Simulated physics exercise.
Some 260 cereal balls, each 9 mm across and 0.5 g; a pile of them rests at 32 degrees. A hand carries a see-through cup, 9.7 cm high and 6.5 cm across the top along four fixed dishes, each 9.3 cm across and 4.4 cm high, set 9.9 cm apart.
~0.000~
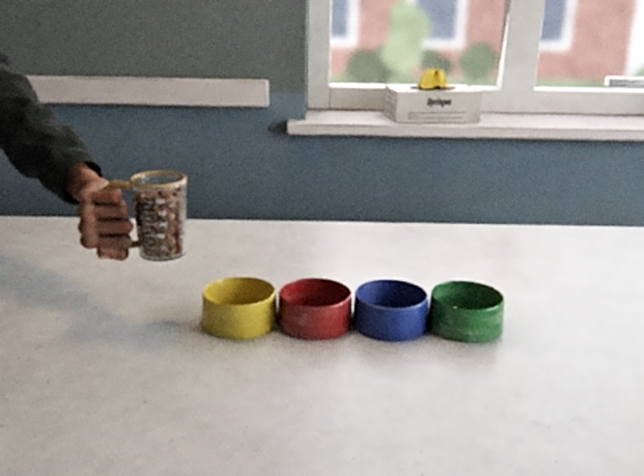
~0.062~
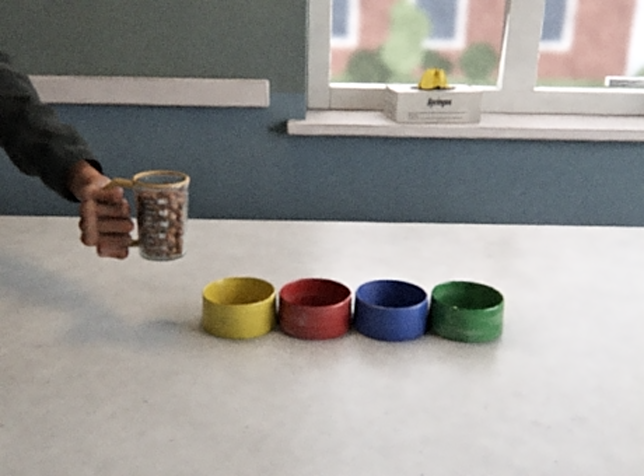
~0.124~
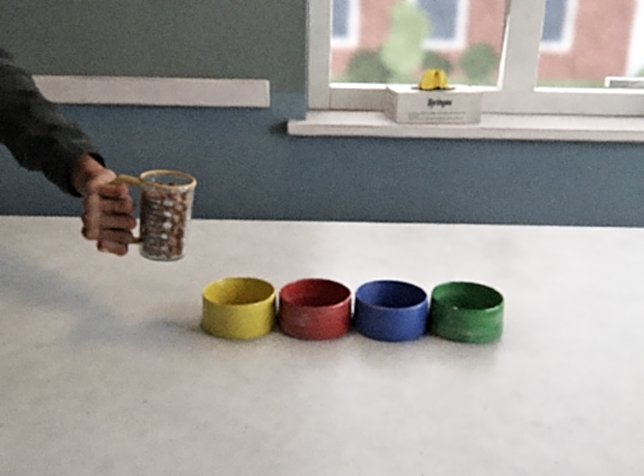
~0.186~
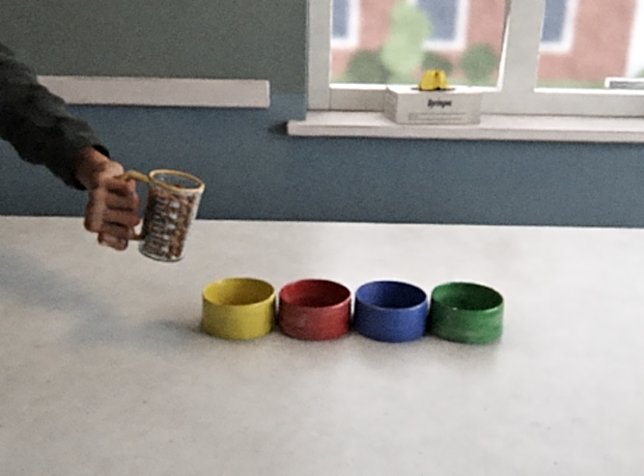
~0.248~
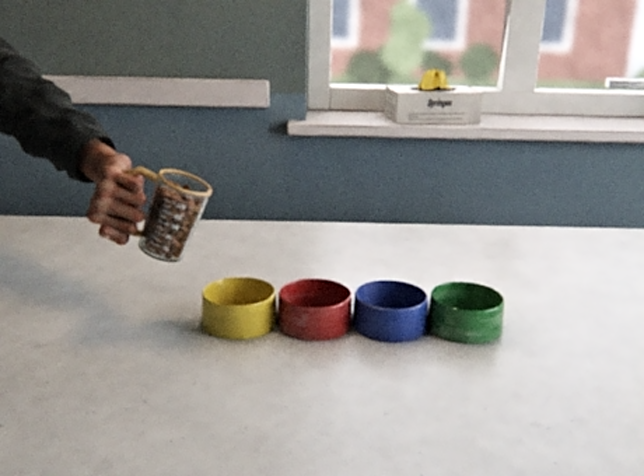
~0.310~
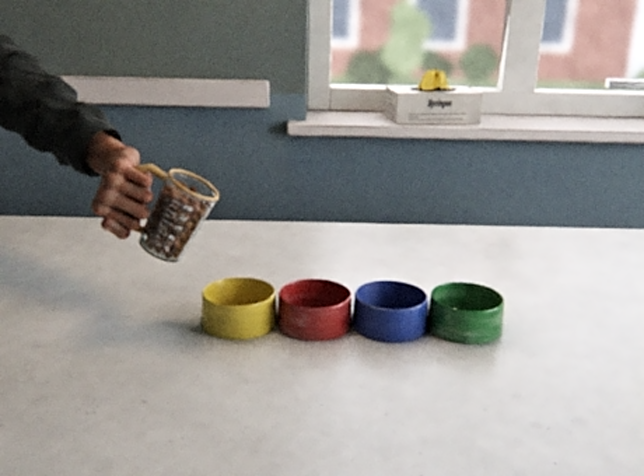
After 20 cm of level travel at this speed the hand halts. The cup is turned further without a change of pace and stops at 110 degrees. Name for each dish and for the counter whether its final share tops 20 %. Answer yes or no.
Red yes, blue no, green no, yellow no, counter no.
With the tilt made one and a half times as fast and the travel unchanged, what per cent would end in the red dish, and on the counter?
Red 60; counter 10.
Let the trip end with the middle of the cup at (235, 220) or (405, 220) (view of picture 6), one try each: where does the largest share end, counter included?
The winner: Red; red.
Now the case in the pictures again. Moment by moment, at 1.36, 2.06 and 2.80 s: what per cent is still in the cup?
About 45, 0, 0.
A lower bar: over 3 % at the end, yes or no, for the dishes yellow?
Yellow yes.
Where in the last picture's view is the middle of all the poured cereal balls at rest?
Around (316, 311).
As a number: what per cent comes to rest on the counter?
Some 5 per cent.
After 1.36 s, tilt 110 degrees; cup holds 45 %, red 40 %, yellow 5 %.
Then, at 2.06 s, tilt 110 degrees; cup holds 0 %, red 85 %, yellow 5 %.
After 2.80 s, tilt 110 degrees; cup holds 0 %, red 85 %, yellow 5 %.
By 3.1 s all is still; red 85 %, blue 0 %, green 0 %, yellow 5 %, counter 5 %.
